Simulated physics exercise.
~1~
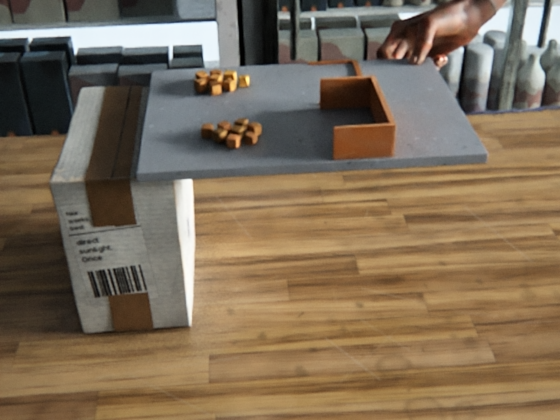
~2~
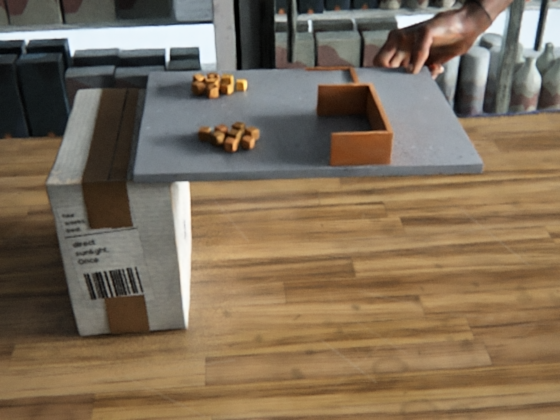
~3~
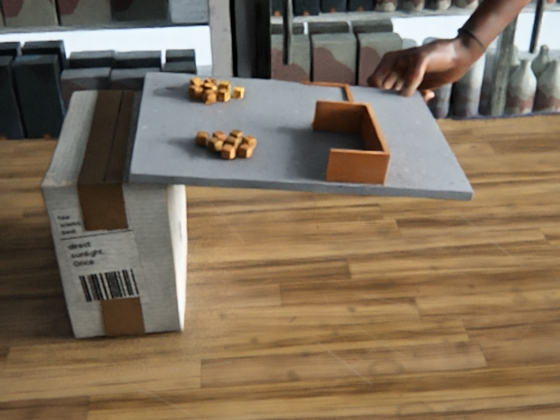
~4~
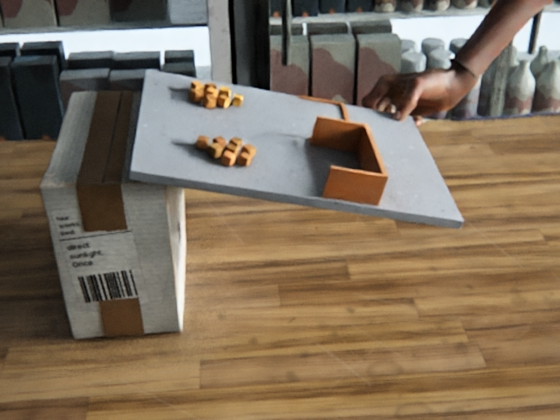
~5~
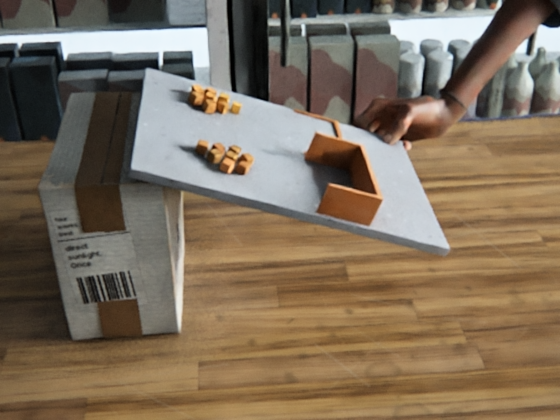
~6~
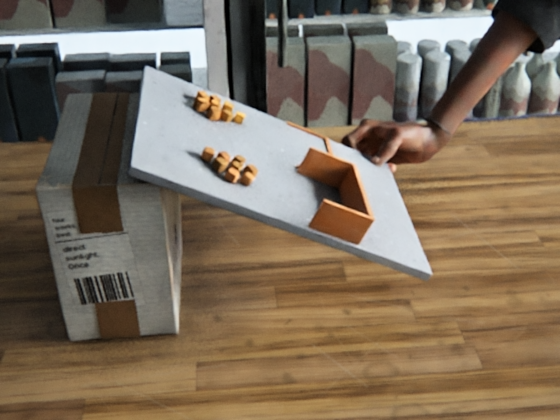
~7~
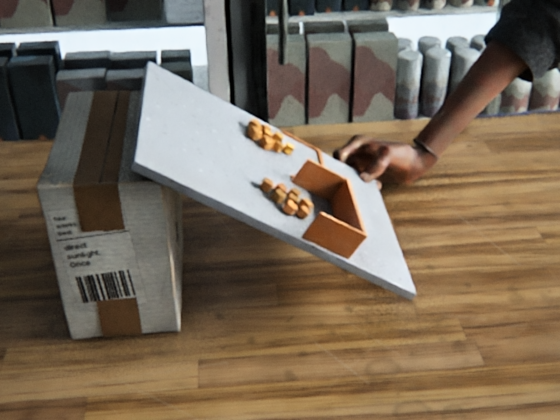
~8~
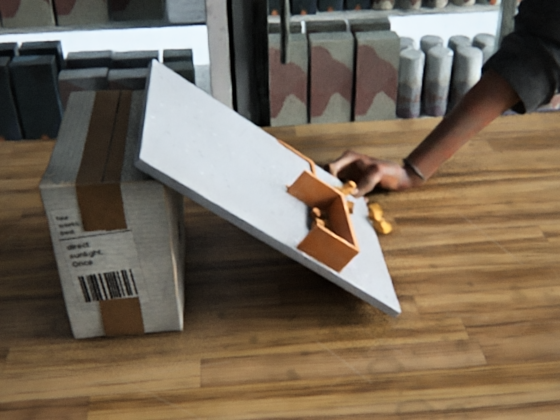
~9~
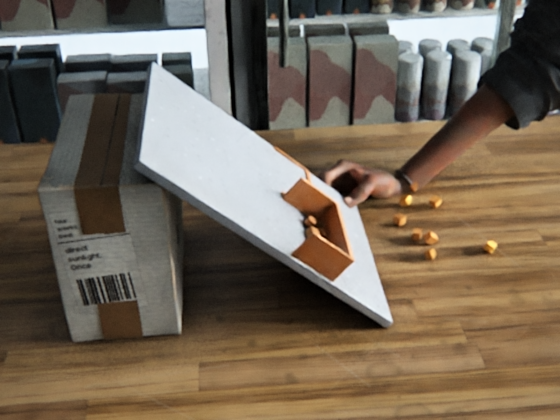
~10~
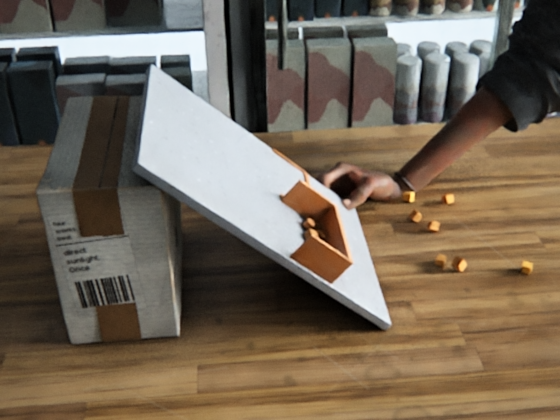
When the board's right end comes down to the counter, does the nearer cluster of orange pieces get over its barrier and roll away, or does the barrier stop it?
The tall brown barrier stops the nearer cluster, which stays gathered behind it. It is the farther cluster that gets over its low strip and scatters onto the counter.
